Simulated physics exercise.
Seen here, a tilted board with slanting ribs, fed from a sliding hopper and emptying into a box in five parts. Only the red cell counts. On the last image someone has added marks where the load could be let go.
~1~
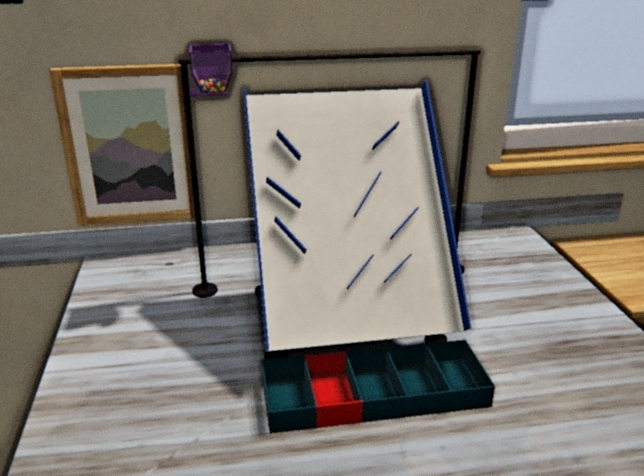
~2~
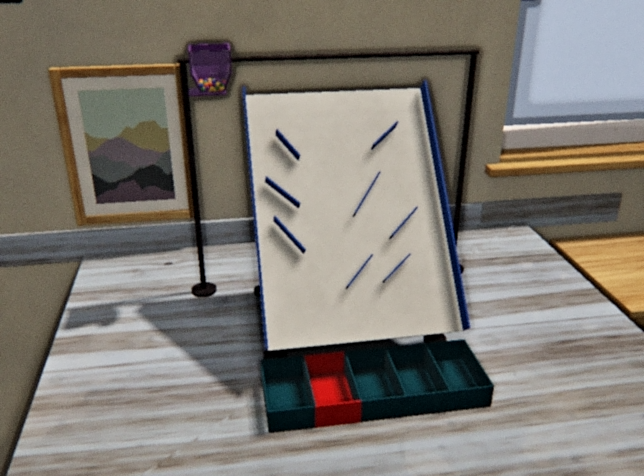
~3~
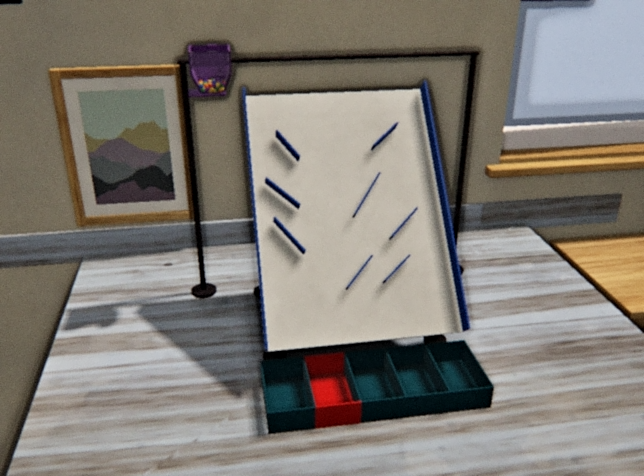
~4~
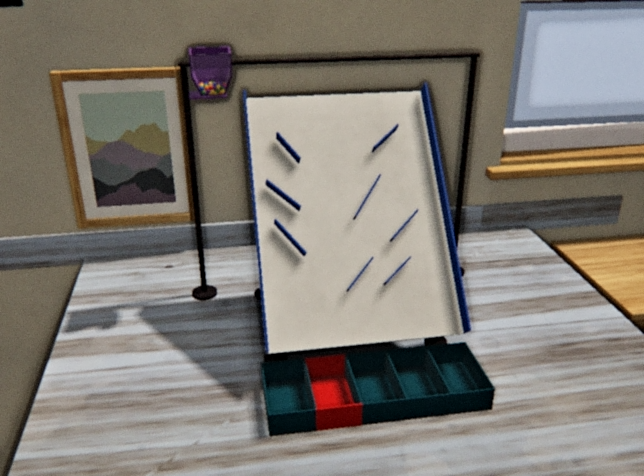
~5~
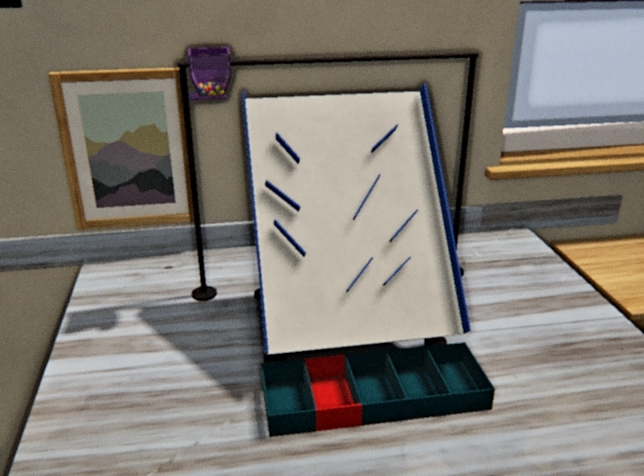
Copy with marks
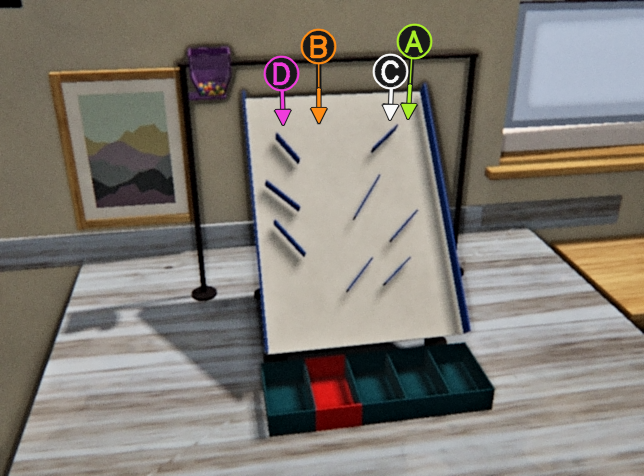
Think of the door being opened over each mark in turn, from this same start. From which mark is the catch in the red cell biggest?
B is best.
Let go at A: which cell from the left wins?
The fifth from the left.
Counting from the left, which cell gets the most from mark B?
The second.
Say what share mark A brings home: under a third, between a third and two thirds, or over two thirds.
Under a third.
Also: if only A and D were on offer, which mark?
D it is.
On the marked copy, mark A meets the board at (408, 113); mark B meets the board at (318, 117); mark C meets the board at (390, 114); mark D meets the board at (283, 119).
Choosing A, a small part in the red cell, about two thirds in other cells, about a quarter outside the box.
Choosing B, about a third in the red cell, a small part in other cells, about half outside the box.
Choosing C, a small part in the red cell, about a third in other cells, about half outside the box.
Choosing D, about a quarter in the red cell, about a third in other cells, about a third outside the box.
